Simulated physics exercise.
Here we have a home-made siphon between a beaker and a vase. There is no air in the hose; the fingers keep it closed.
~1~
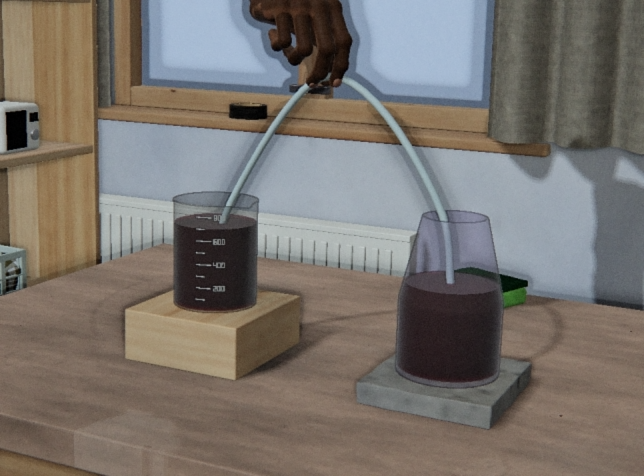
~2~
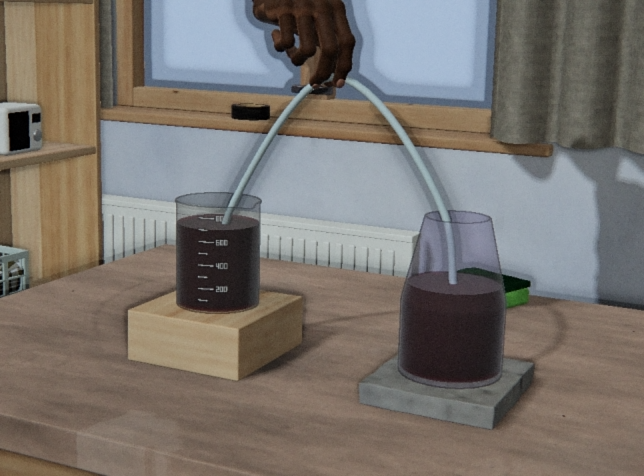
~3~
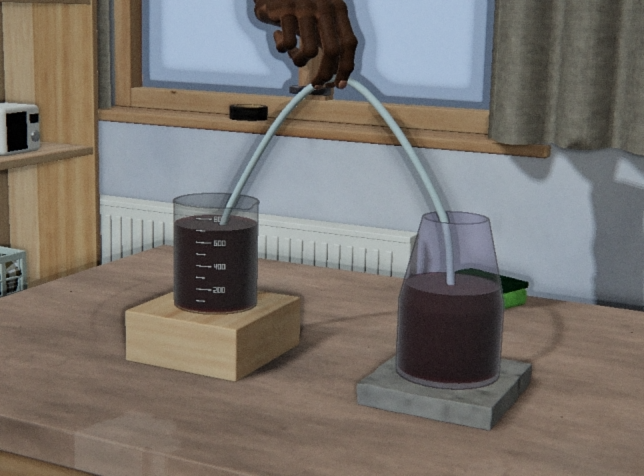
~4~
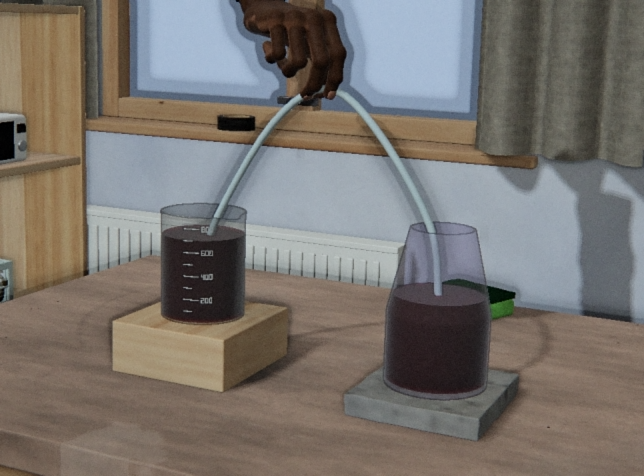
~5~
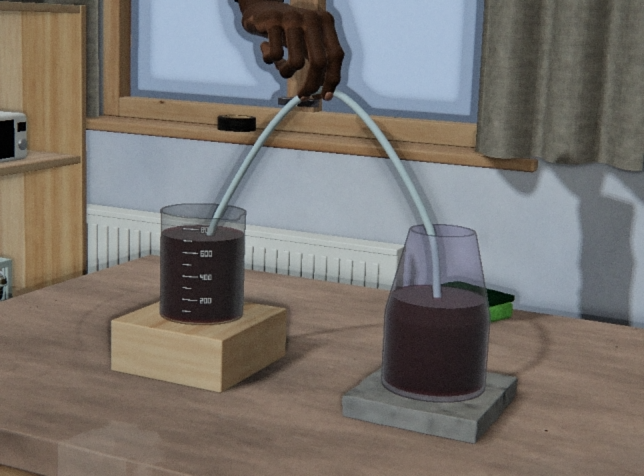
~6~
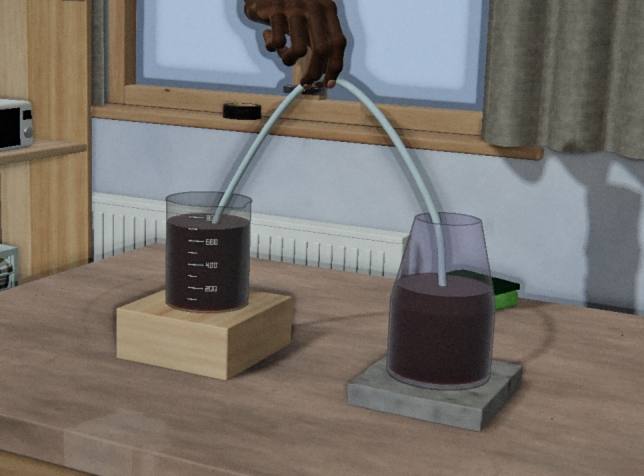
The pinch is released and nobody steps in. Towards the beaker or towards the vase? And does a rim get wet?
The grape juice goes towards the right one; the receiving one stays below its rim.
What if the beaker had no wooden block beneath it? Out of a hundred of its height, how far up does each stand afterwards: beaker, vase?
Roughly 90 per cent, then 50 per cent.
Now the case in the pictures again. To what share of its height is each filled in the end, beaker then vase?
In turn 65 and 65 per cent.
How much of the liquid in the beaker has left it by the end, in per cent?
Roughly 20 per cent.
Soon after, the beaker is about three quarters full; the vase is about two thirds full.
Later, the beaker is about two thirds full; the vase is about two thirds full.
In the end, the beaker is about two thirds full; the vase is about two thirds full; the two surfaces are level.
